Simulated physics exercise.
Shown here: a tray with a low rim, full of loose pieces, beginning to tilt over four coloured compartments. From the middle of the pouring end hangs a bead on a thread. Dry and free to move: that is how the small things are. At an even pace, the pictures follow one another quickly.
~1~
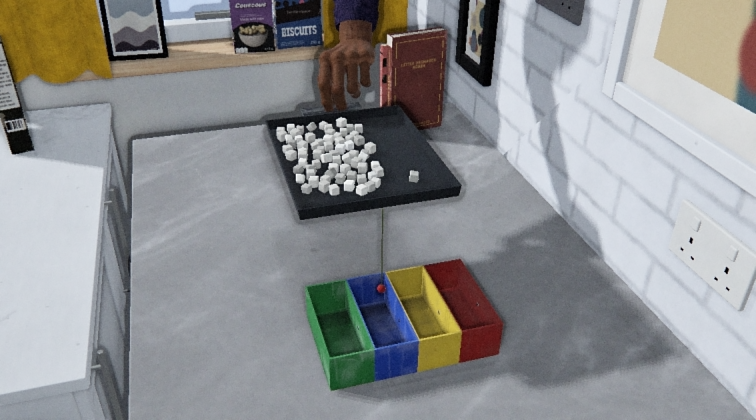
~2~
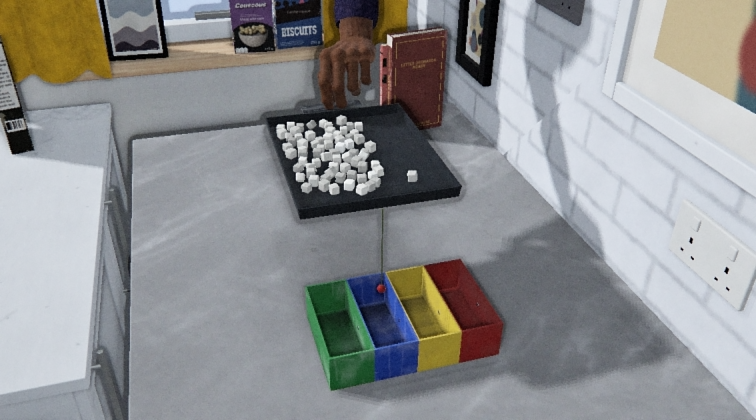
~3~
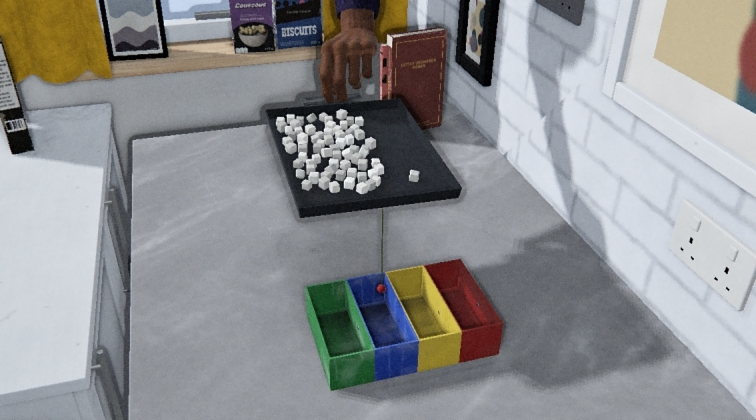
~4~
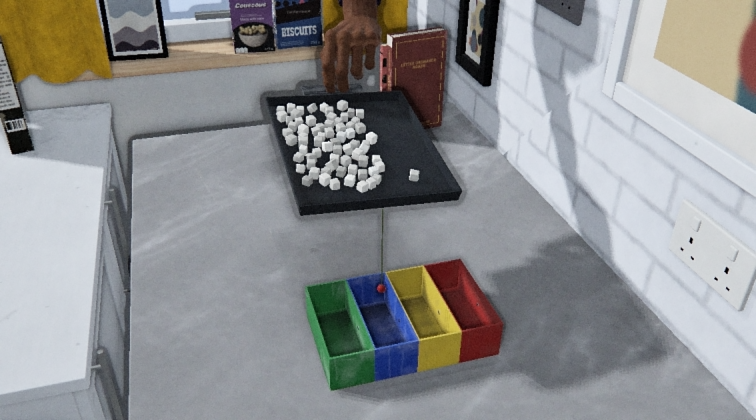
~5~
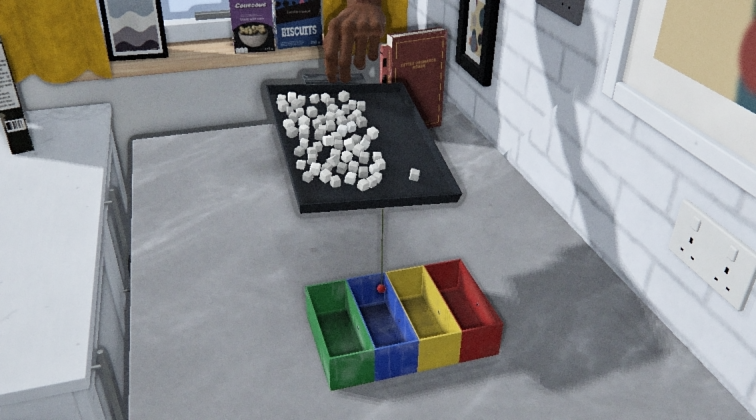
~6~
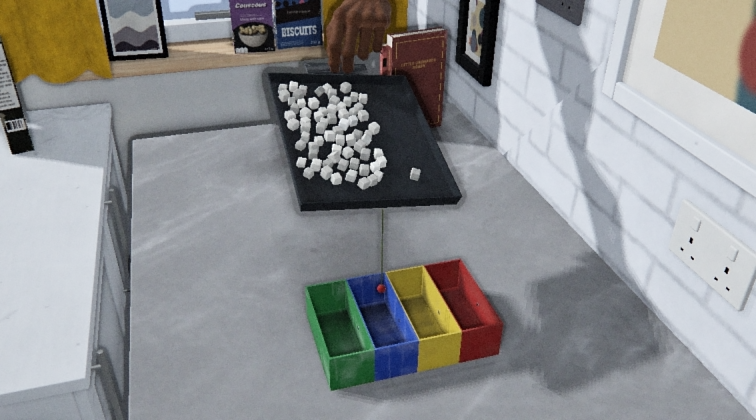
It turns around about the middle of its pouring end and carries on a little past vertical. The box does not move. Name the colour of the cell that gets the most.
It is the red one.
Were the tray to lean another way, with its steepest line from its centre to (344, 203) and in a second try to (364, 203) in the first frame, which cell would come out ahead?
First try: The green cell; second try: The green cell.
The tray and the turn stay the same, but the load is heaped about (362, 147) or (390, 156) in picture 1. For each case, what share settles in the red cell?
It comes to about 40 per cent the first time and about 30 per cent the second.
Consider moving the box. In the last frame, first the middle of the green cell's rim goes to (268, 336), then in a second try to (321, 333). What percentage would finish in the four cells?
About 20 and 80 per cent.
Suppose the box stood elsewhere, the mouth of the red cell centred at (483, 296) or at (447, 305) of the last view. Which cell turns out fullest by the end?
Yellow, then the cell in red.
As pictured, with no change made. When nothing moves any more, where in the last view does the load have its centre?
Around (443, 330).
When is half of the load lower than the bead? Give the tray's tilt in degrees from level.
About 120 degrees.
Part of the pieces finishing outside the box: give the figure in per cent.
Roughly 10 in a hundred.
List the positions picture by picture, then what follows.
In the first picture, corners of the pouring end (300, 209) and (459, 185), level; middle of the load (334, 155), sugar cubes; bead on its thread (382, 289); green cell (352, 367); blue cell (396, 358); yellow cell (439, 349); red cell (481, 340).
In the second picture, corners of the pouring end (300, 208) and (459, 186), level; middle of the load (334, 154).
In the third picture, corners of the pouring end (300, 207) and (460, 187), tipped barely, lowest at the right corner; middle of the load (335, 150).
In the fourth picture, corners of the pouring end (301, 205) and (460, 190), tipped a little, lowest at the right corner; middle of the load (335, 144).
In the fifth picture, corners of the pouring end (302, 203) and (460, 193), tipped a little, lowest at the right corner; middle of the load (336, 138).
In the sixth picture, corners of the pouring end (303, 202) and (460, 195), tipped clearly, lowest at the right corner; middle of the load (338, 132); green cell (352, 367); blue cell (396, 358); yellow cell (439, 349); red cell (481, 340).
Just after the last frame, tray tipped steeply; almost all on the tray; just a few falling or outside the box.
A moment on, tray tipped past a quarter turn; almost all on the tray; just a few in the yellow cell; just a few falling or outside the box.
Further on, tray tipped past a quarter turn; roughly half in the red cell; roughly a third in the yellow cell; about a tenth in the blue cell; about a tenth falling or outside the box.
When it is over, tray tipped past a quarter turn; roughly half in the red cell; roughly a third in the yellow cell; about a tenth in the blue cell; not one in the green cell; about a tenth outside the box.
